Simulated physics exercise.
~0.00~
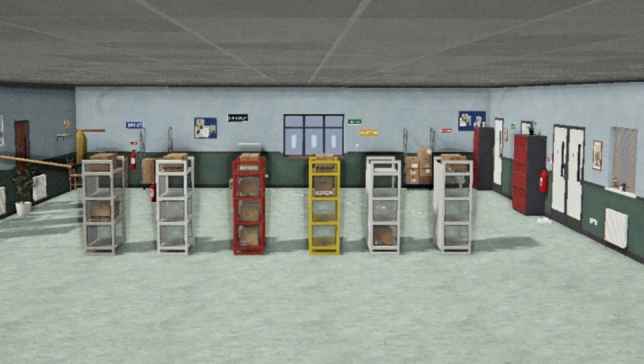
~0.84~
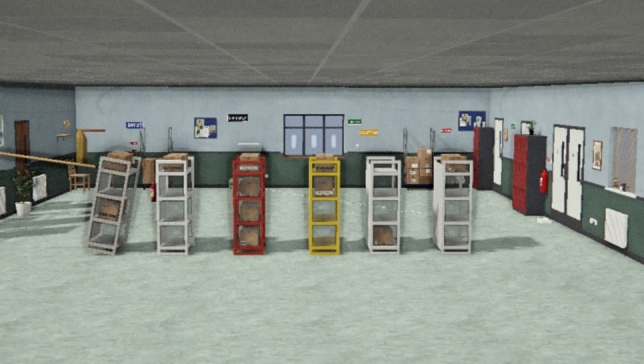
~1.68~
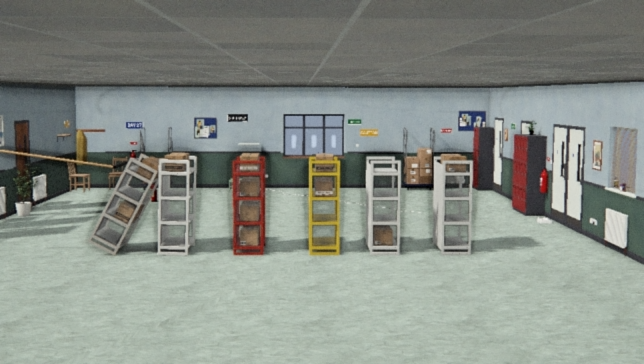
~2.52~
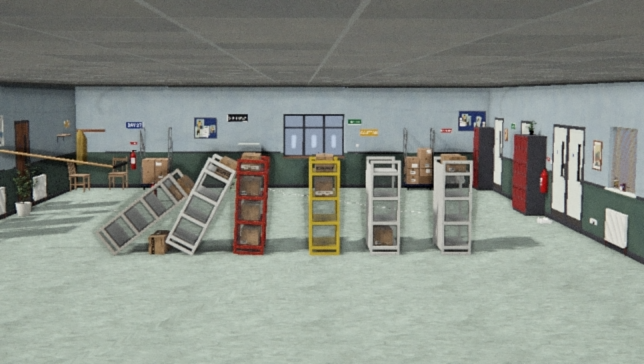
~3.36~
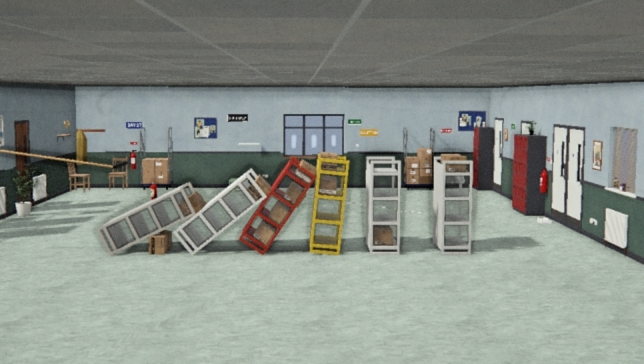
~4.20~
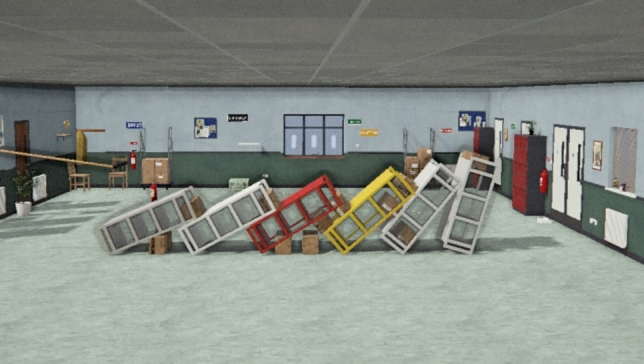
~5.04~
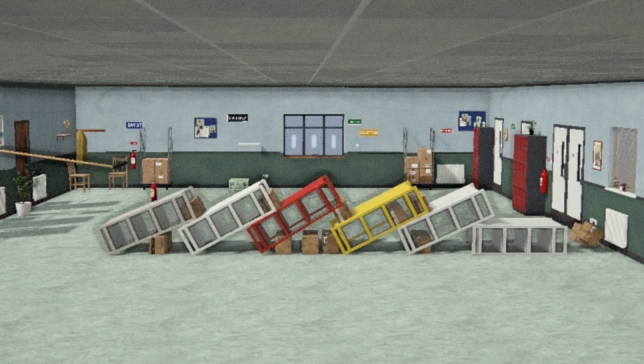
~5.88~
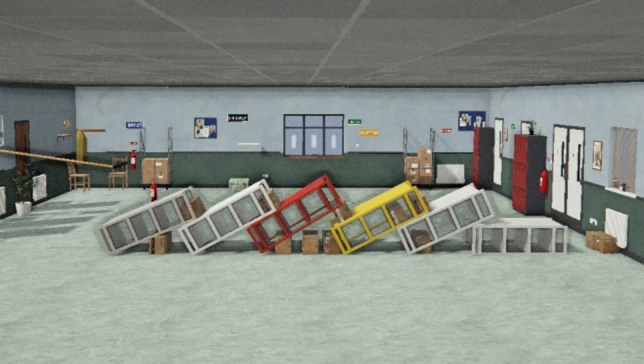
A long pole slid in from the left and tipped the first of six shelving racks, which toppled rightward one after another, red and yellow ones included, spilling boxes, until five lay slanted in a row and the last lay flat on the floor.
